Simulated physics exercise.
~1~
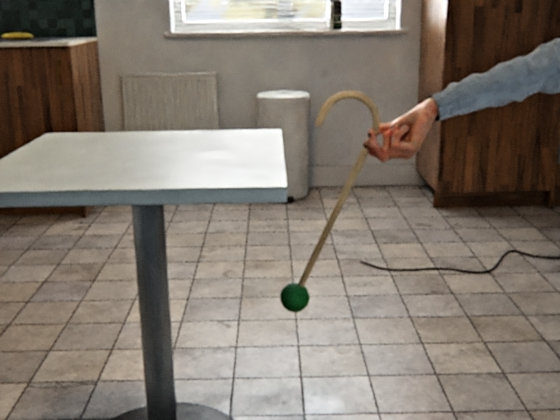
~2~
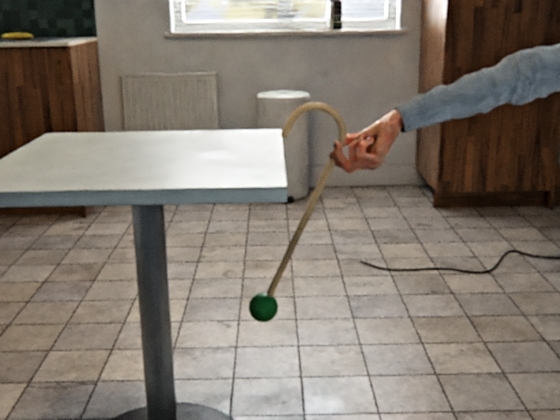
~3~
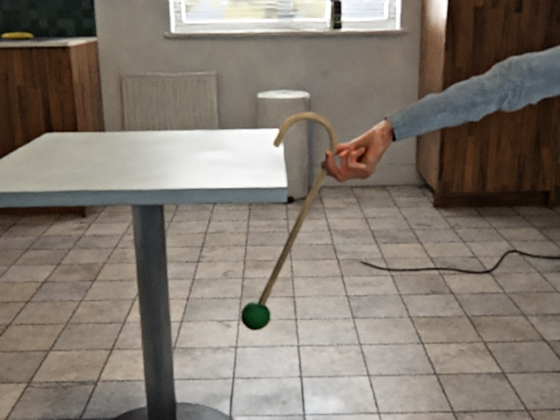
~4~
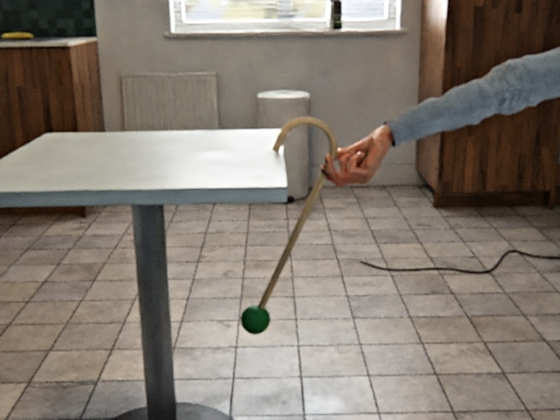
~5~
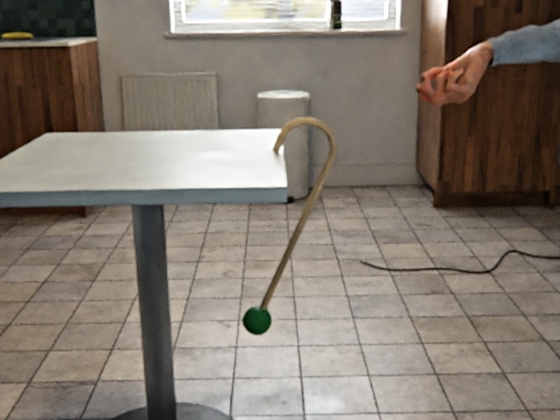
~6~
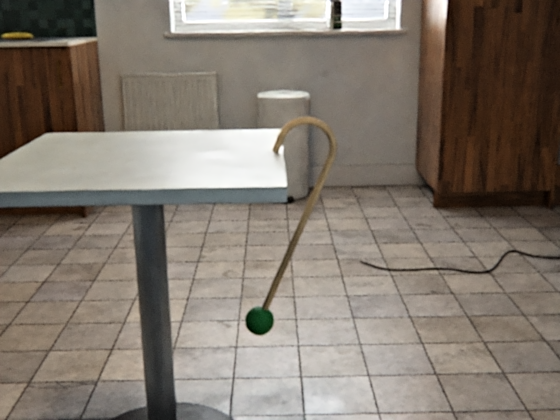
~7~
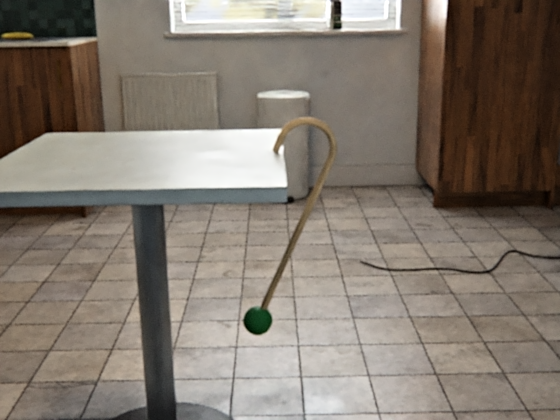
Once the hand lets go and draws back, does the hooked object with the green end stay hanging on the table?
Yes, it stays hooked over the table's right edge, hanging there after the hand has gone.
An arm in a light blue sleeve reaches in from the right, holding a pale, hooked ladle-like object with a round green end, in a tiled room seen from a still, level view. A pale-topped table on a grey post stands at the left, with wooden cabinets and a white bin behind. The hand moves the object left and slightly down until its crook rests over the table's right edge. The fingers then let go and the arm withdraws to the right. The object stays hanging from the edge, its green end low and almost still.
